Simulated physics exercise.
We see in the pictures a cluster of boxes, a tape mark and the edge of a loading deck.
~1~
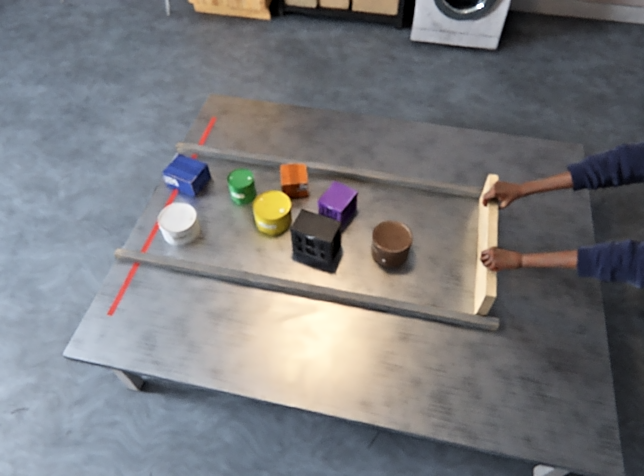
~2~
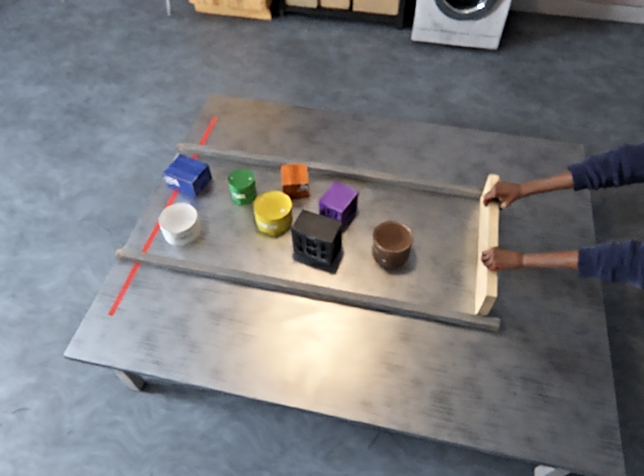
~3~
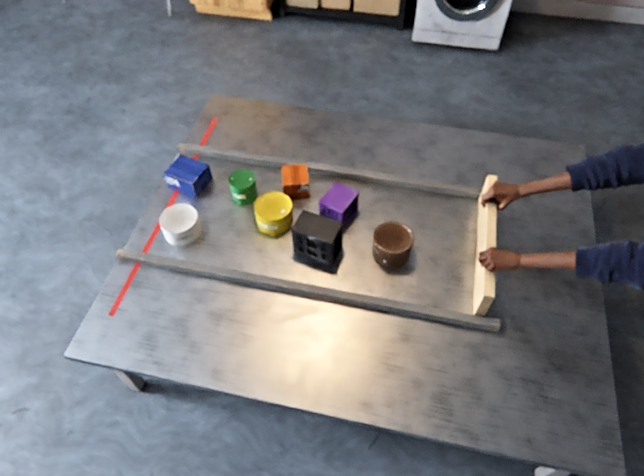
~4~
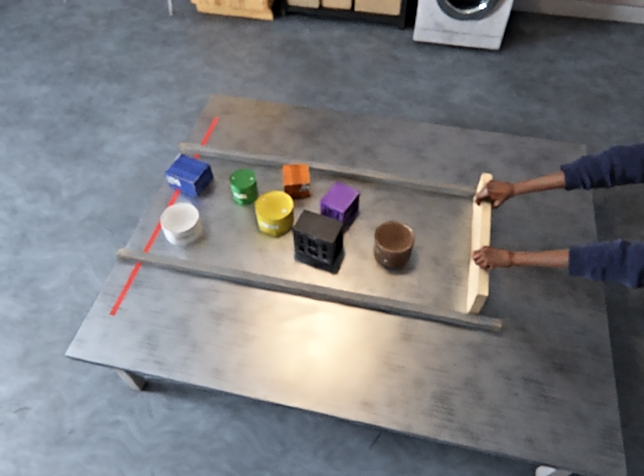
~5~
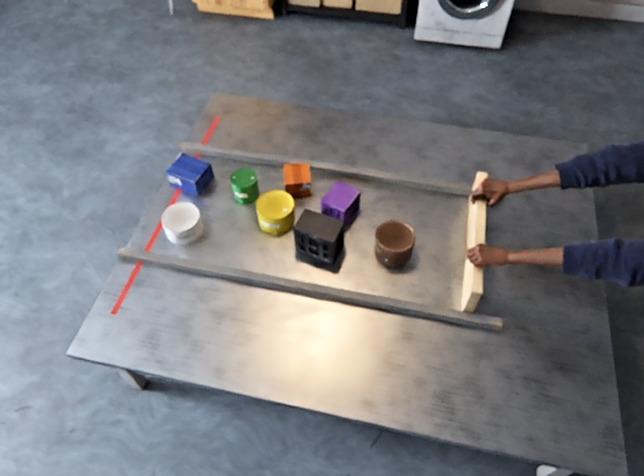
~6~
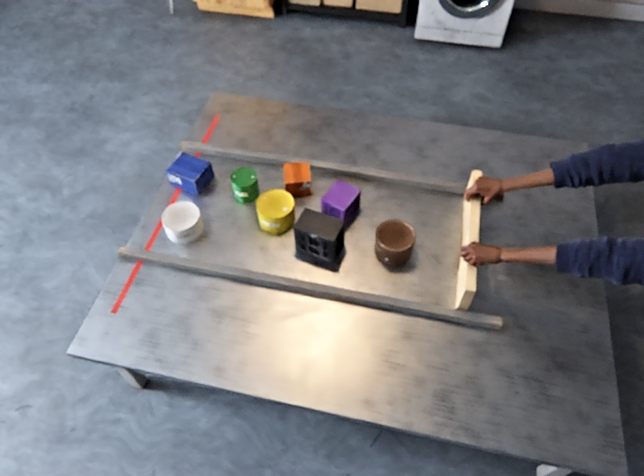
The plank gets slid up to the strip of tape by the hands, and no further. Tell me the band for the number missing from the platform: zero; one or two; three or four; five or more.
It is going to spill three or four of them.
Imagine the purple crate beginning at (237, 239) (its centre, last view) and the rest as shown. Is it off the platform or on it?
Result: It falls away.
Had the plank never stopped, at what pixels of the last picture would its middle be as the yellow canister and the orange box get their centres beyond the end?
(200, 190) and (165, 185), more or less.
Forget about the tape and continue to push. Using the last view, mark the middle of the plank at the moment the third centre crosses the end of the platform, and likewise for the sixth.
At (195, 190) for the third, at (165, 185) for the sixth.
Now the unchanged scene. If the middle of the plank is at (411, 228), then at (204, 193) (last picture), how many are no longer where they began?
Counts: 1 / 8.
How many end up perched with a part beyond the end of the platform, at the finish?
So the number is 4.
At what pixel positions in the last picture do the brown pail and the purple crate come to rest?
Around (149, 198) and around (167, 174).
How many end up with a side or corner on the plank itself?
That makes 4.
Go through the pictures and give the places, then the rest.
The first picture shows blue parcel (187, 175); white canister (180, 224); green canister (242, 187); plank (487, 242); tape (170, 201).
The second picture shows white canister (180, 224); brown pail (392, 244).
The third picture shows green canister (243, 187); purple crate (339, 206).
The fourth picture shows blue parcel (190, 175); orange box (297, 181).
The fifth picture shows white canister (183, 223); black crate (319, 236).
The sixth picture shows blue parcel (191, 173); white canister (183, 223); green canister (245, 185); plank (470, 238); tape (173, 200).
A little later, none off yet; blue parcel at rest near (191, 173); white canister at rest near (183, 223); green canister at rest near (245, 185).
Next, none off yet; blue parcel at rest near (190, 173); white canister at rest near (183, 223); green canister shifted about its own width near (221, 174).
When it is over, the number that fall off is three or four; down, yellow canister, green canister, white canister and blue parcel.
